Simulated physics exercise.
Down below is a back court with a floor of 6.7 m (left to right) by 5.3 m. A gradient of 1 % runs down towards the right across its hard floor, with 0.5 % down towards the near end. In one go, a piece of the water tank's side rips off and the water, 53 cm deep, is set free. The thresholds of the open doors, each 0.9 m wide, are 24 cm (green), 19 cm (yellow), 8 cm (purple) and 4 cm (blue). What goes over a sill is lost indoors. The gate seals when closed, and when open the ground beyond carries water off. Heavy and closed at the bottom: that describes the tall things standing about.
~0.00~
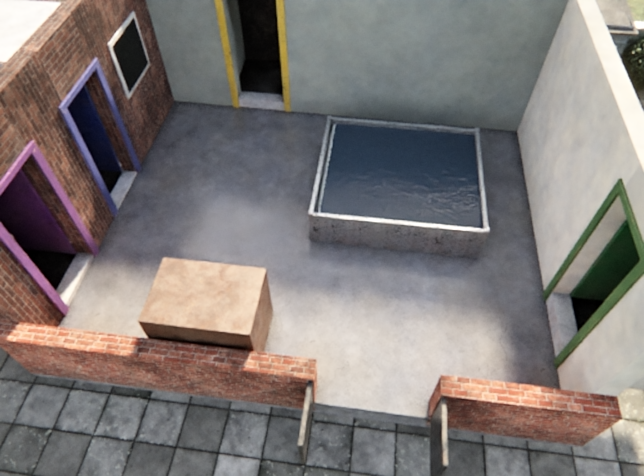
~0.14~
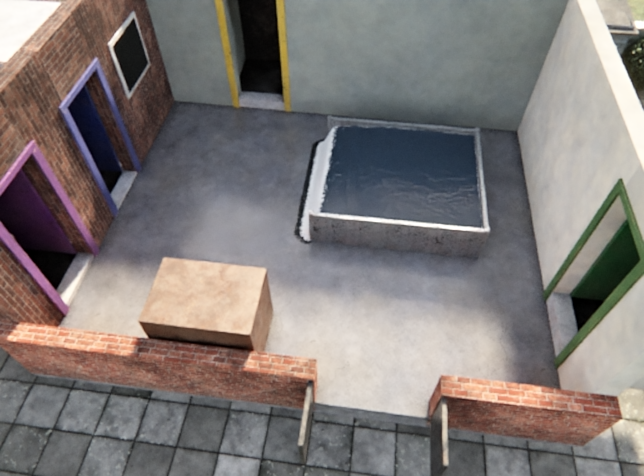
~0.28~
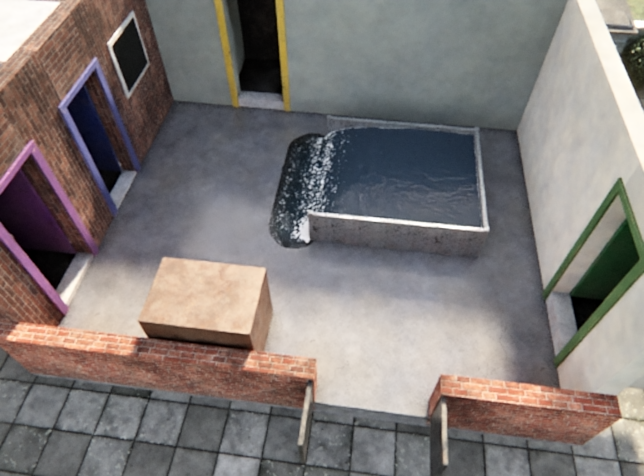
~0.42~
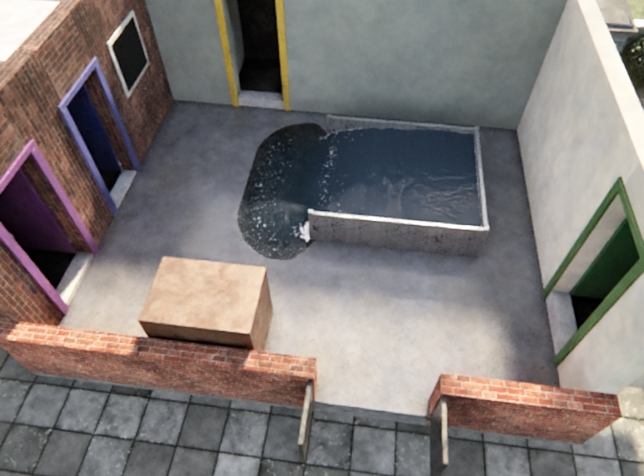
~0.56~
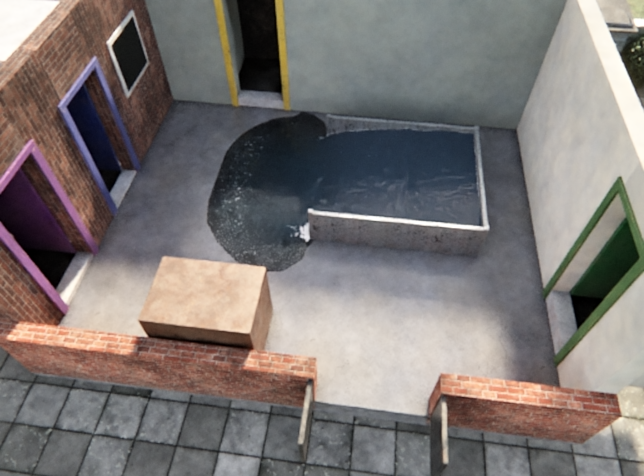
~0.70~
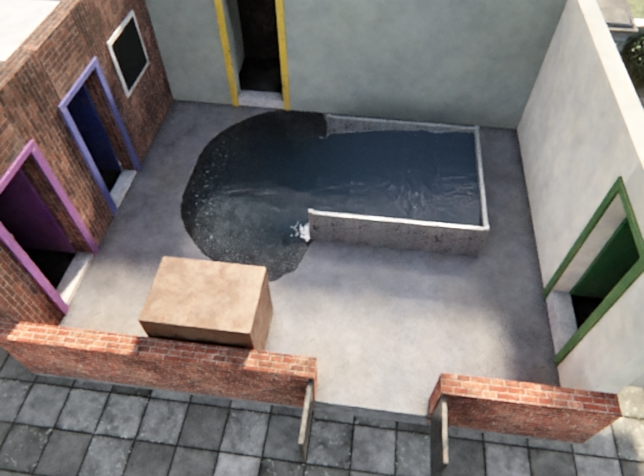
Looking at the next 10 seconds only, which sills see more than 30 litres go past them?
One by one: At the green door the total will be lower than the limit; at the yellow door the total will be lower than the limit; at the purple door the total will be higher than the limit; at the blue door the total will be higher than the limit.
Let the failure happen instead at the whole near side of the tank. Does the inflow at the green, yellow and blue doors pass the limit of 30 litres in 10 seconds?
In that case, green door: Less than that, yellow door: Less than that, blue door: Less than that.
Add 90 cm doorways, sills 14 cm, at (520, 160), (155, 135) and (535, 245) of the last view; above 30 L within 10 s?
In that order: Below, over, under.
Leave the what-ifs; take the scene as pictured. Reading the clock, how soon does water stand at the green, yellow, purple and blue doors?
So green at 8.0 s, yellow at 0.8 s, purple at 1.8 s, and blue at 1.0 s.
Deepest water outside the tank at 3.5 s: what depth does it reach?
Roughly 27 cm.
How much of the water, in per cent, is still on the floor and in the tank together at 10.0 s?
Around 78 percent of the water.
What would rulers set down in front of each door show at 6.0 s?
Depths: Green door 0 cm, yellow door 9 cm, purple door 17 cm, blue door 9 cm.
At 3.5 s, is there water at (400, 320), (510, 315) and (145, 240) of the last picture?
In turn: Not reached, not reached, flooded.
After 1.4 s water covers 45 % of the floor and is deepest (26 cm) near (144, 160); green door not reached, yellow door 9 cm at the sill, 0 L in, purple door not reached, blue door 10 cm at the sill, 16 L in.
After 2.2 s water covers 50 % of the floor and is deepest (34 cm) near (173, 103); green door not reached, yellow door 12 cm at the sill, 0 L in, purple door 13 cm at the sill, 1 L in, blue door 21 cm at the sill, 105 L in.
After 3.5 s water covers 50 % of the floor and is deepest (27 cm) near (55, 335); green door not reached, yellow door 18 cm at the sill, 0 L in, purple door 15 cm at the sill, 26 L in, blue door 21 cm at the sill, 263 L in.
After 6.0 s water covers 65 % of the floor and is deepest (24 cm) near (75, 351); green door not reached, yellow door 9 cm at the sill, 1 L in, purple door 17 cm at the sill, 79 L in, blue door 9 cm at the sill, 386 L in.
After 10.0 s water covers 95 % of the floor and is deepest (12 cm) near (540, 333); green door 11 cm at the sill, 0 L in, yellow door 7 cm at the sill, 1 L in, purple door 7 cm at the sill, 148 L in, blue door 6 cm at the sill, 434 L in.
